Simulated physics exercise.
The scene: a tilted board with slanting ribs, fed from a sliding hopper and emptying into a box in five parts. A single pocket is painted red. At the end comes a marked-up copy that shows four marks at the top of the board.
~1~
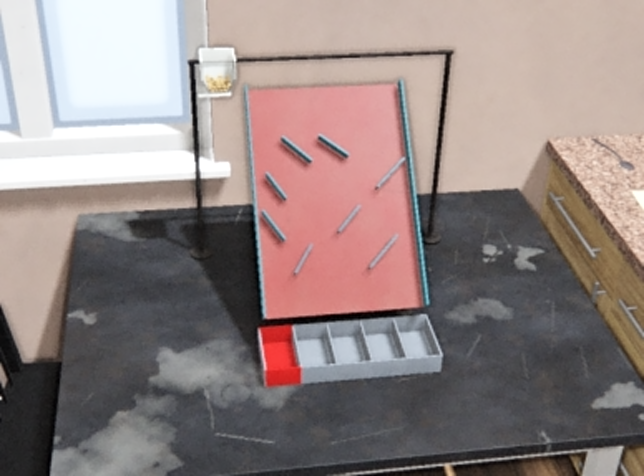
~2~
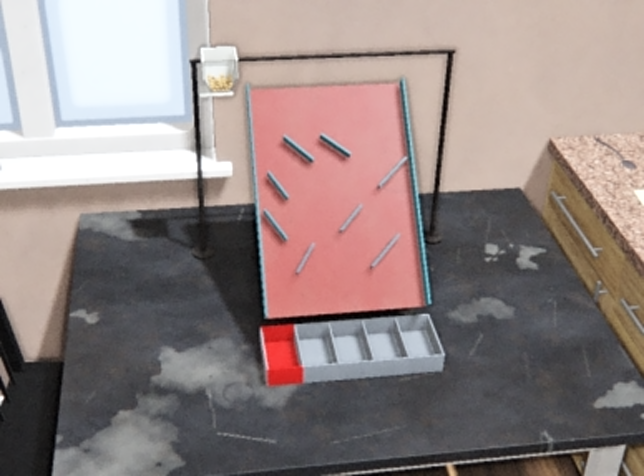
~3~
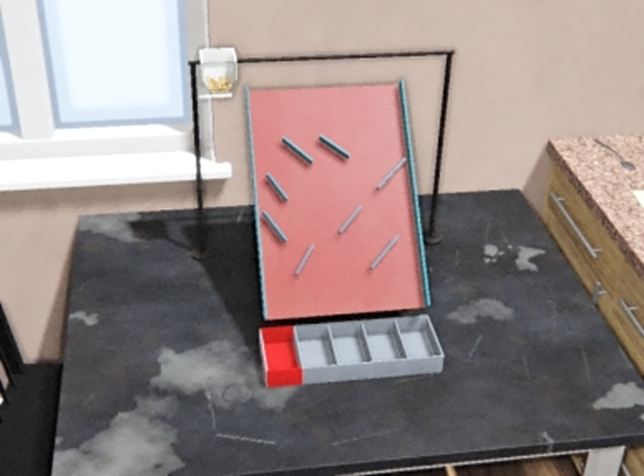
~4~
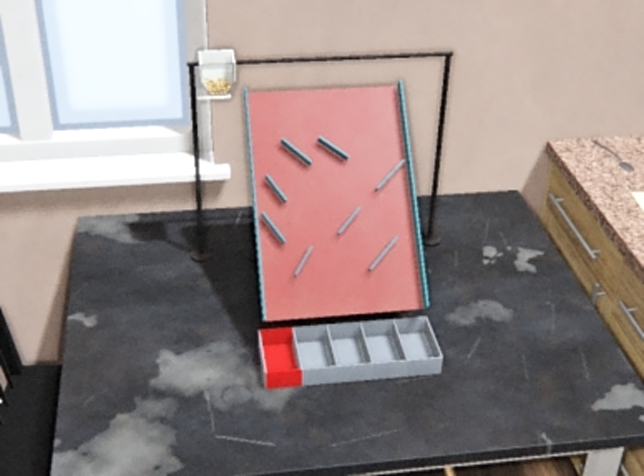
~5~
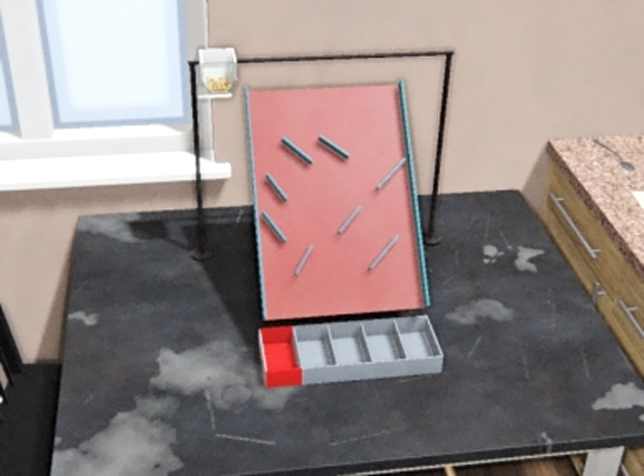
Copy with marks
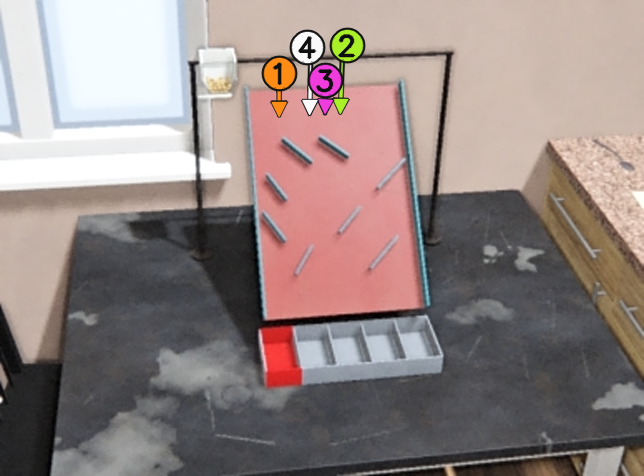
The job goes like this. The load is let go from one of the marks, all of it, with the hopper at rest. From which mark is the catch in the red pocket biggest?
Take 1.
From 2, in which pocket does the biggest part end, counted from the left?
It is the third one.
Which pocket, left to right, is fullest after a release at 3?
It is the third one.
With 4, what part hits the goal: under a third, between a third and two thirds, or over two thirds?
Mark 4 gives under a third.
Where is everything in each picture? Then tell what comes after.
Hopper at (218, 83), dried chickpeas, door shut, in the first frame.
Ribs (284, 135) to (314, 159), (321, 134) to (351, 154), (268, 171) to (288, 197), in the second frame.
Ribs (379, 187) to (405, 158), (264, 211) to (286, 240), (340, 231) to (361, 206), in the third frame.
Ribs (296, 275) to (312, 246), (371, 269) to (398, 237), in the fourth frame.
Red pocket at (284, 377), number 1 of 5 from the left, in the fifth frame.
On the marked copy, mark 1 meets the board at (279, 111); mark 2 meets the board at (340, 108); mark 3 meets the board at (325, 108); mark 4 meets the board at (309, 109).
With 1, about a third in the red pocket, about two thirds in other pockets.
With 2, none in the red pocket, all in other pockets.
With 3, none in the red pocket, nearly all in other pockets.
With 4, a stray few in the red pocket, nearly all in other pockets.
